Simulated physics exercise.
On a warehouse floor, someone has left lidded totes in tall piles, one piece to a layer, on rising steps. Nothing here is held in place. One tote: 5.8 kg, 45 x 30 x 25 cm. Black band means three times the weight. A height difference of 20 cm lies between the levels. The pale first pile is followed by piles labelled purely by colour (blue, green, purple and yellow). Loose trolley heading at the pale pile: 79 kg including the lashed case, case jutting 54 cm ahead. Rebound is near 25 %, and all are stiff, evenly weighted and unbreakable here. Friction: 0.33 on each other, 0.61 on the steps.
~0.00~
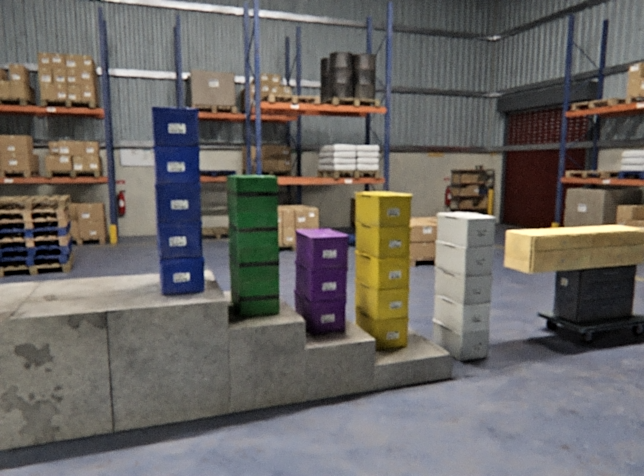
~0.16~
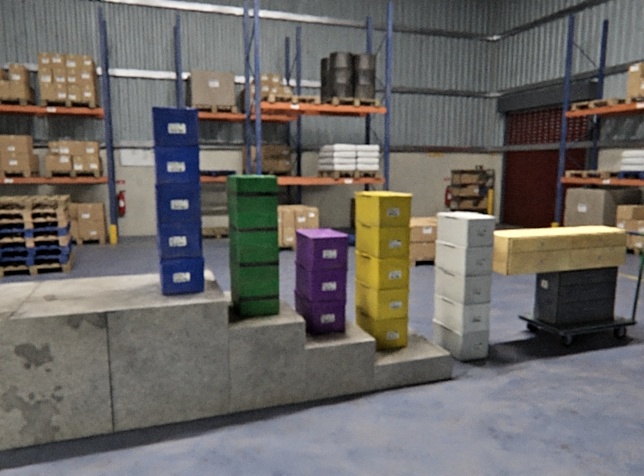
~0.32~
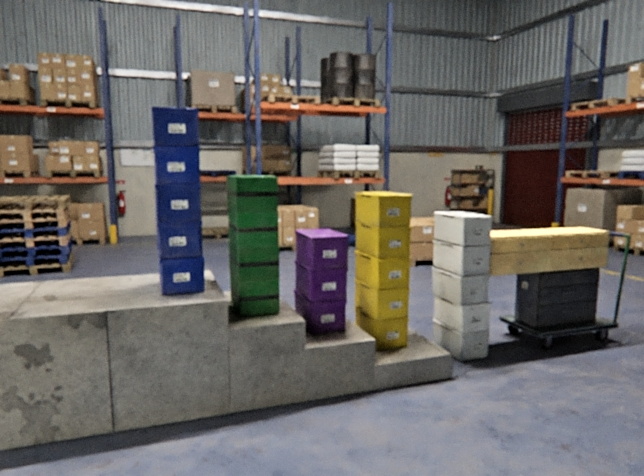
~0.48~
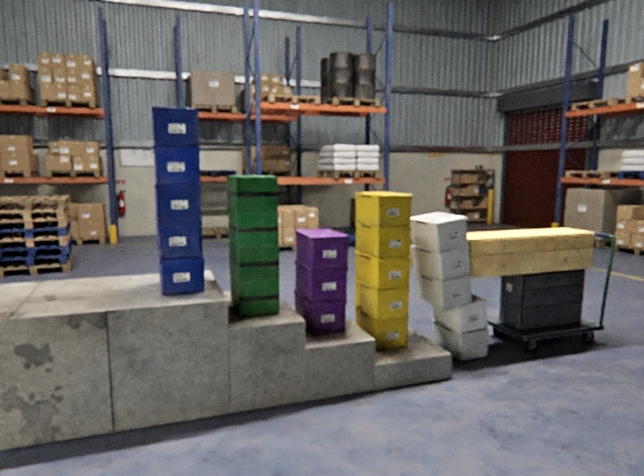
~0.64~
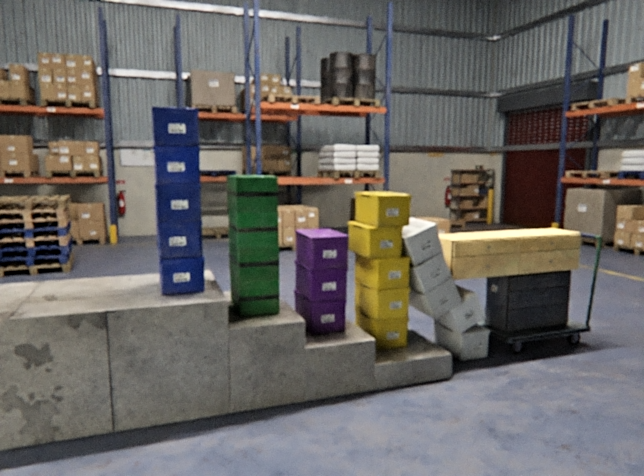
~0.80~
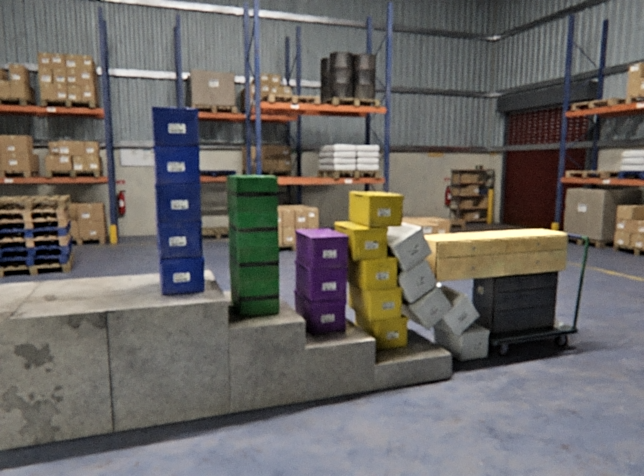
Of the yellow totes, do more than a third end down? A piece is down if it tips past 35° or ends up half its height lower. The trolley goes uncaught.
No.
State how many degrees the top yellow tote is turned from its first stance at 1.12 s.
Some 10°.
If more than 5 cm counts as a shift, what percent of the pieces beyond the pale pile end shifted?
Share: 40 in a hundred.
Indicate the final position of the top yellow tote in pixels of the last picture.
Somewhere around pixel (325, 213).
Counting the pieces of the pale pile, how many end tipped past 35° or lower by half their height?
In total, 3 of the pale pieces.
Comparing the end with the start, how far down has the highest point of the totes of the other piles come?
I'd put it at around 0 cm.
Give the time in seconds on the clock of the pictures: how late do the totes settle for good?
I'd put it around 2.0 seconds.
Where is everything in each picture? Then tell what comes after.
In the first frame (each place is the centre of the face we see best), load (539, 247) 45 cm short; top yellow tote (395, 211); top purple tote (331, 253); the others all in place.
In the second frame, load (516, 248) 20 cm short; top yellow tote (395, 211).
In the third frame, load (494, 249) 33 mm in; top yellow tote (395, 211).
In the fourth frame, load (476, 251) 21 cm in, top of the pale pile leaning 8°; top yellow tote (395, 211); the others all in place.
In the fifth frame, load (459, 252) 38 cm in, top of the pale pile leaning 22°; top yellow tote (395, 211); one has shifted.
In the sixth frame, load (444, 253) 54 cm in, top of the pale pile leaning 29°; top yellow tote (386, 211) moved 7 cm; top blue tote (176, 127); 4 have shifted.
By 0.90 s, 4 of the pale pile down; none of the 5 yellow totes down (0 of 17 in all colours); top yellow tote tilted 3°; top purple tote moved 21 mm.
By 1.12 s, 2 of the pale pile down; none of the 5 yellow totes down (0 of 17 in all colours); top yellow tote tilted 8°; top purple tote moved 17 cm.
When it is over (2.1 s), 3 of the pale pile down; none of the 5 yellow totes down (0 of 17 in all colours); top yellow tote tilted 4°; top purple tote tilted 7°. That is 0 per cent. In pixels of the last frame, middles, top yellow tote near (325, 213), top purple tote near (292, 251).
